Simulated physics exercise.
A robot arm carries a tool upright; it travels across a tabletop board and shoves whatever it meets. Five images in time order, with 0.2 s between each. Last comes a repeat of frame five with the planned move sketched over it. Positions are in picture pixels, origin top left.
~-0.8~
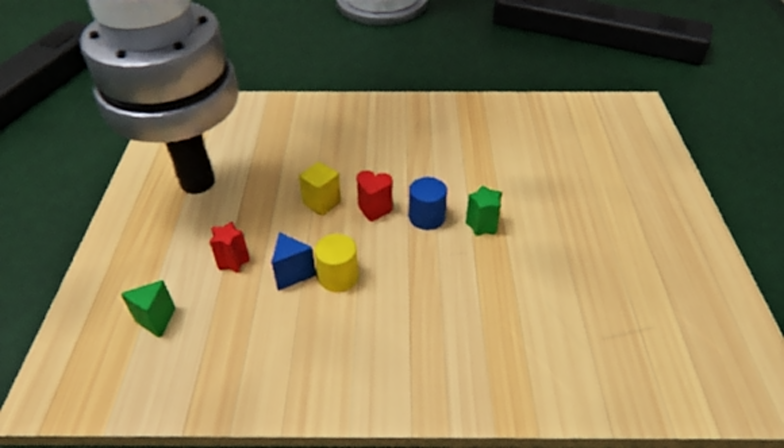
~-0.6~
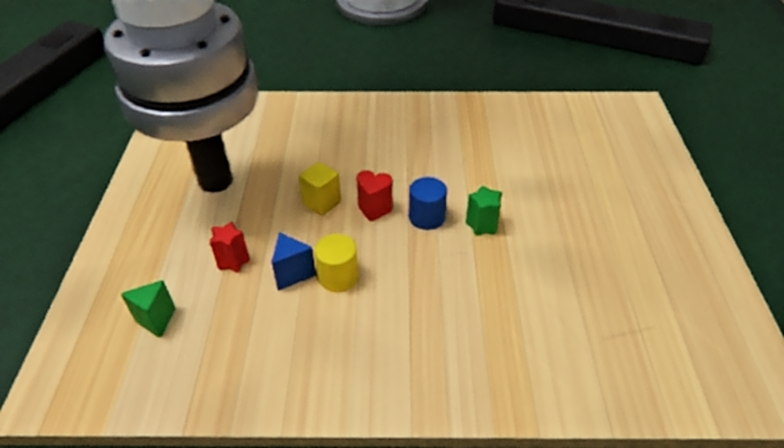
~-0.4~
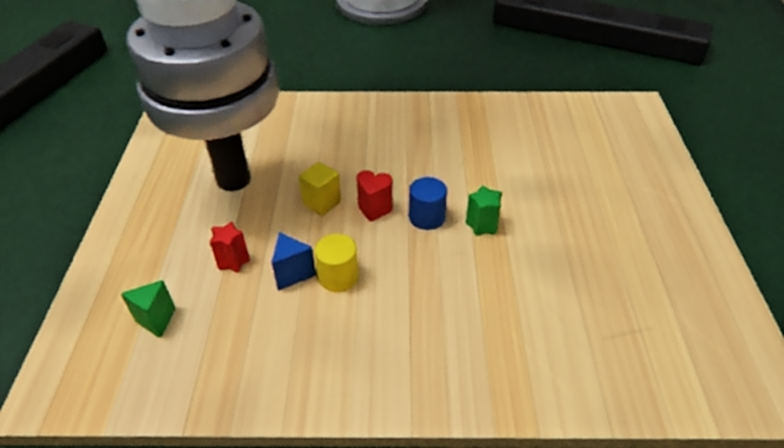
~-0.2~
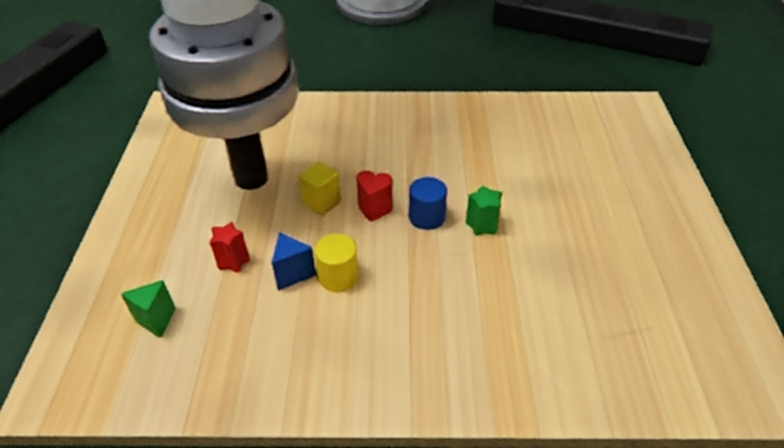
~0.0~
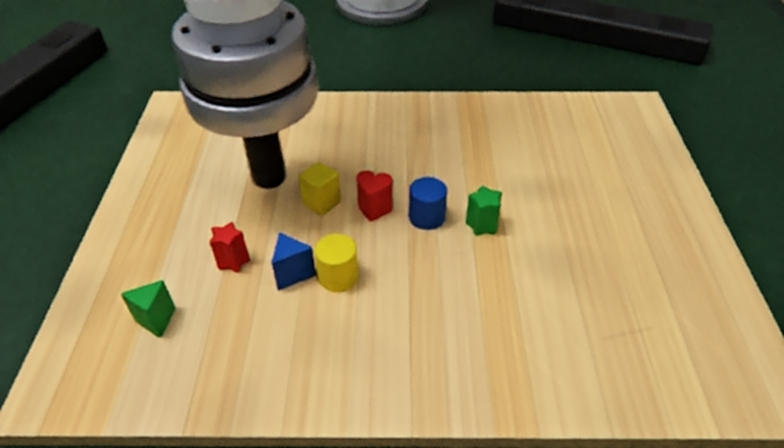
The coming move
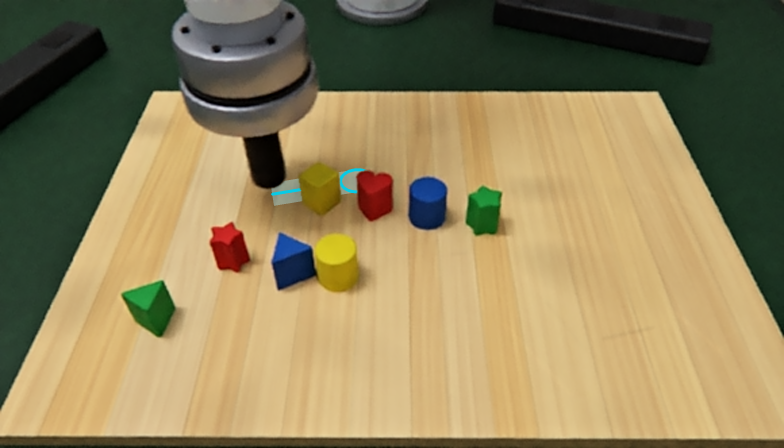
The video shows a robotic arm with a black tip moving steadily a short way right above a wooden board, nearing a yellow block, while the red, blue, green and yellow blocks on the board all stay still.
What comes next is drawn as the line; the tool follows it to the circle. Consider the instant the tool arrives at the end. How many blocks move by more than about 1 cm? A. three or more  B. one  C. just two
B (one)
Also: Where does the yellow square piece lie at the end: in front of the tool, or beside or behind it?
It slips away.
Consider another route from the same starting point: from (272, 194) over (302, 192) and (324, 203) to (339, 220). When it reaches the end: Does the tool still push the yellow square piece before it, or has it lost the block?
The yellow square piece is leading.
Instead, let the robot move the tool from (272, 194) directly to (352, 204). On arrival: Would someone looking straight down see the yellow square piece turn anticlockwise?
Short answer: Yes.
The line goes in a line from (272, 194) to (357, 181).
The first path, step by step. Halfway along, tool at (314, 171); yellow square piece at (332, 175), turned 25° clockwise.
At the end, tool at (356, 165); yellow square piece at (337, 176), turned 35° clockwise; red heart block unmoved.
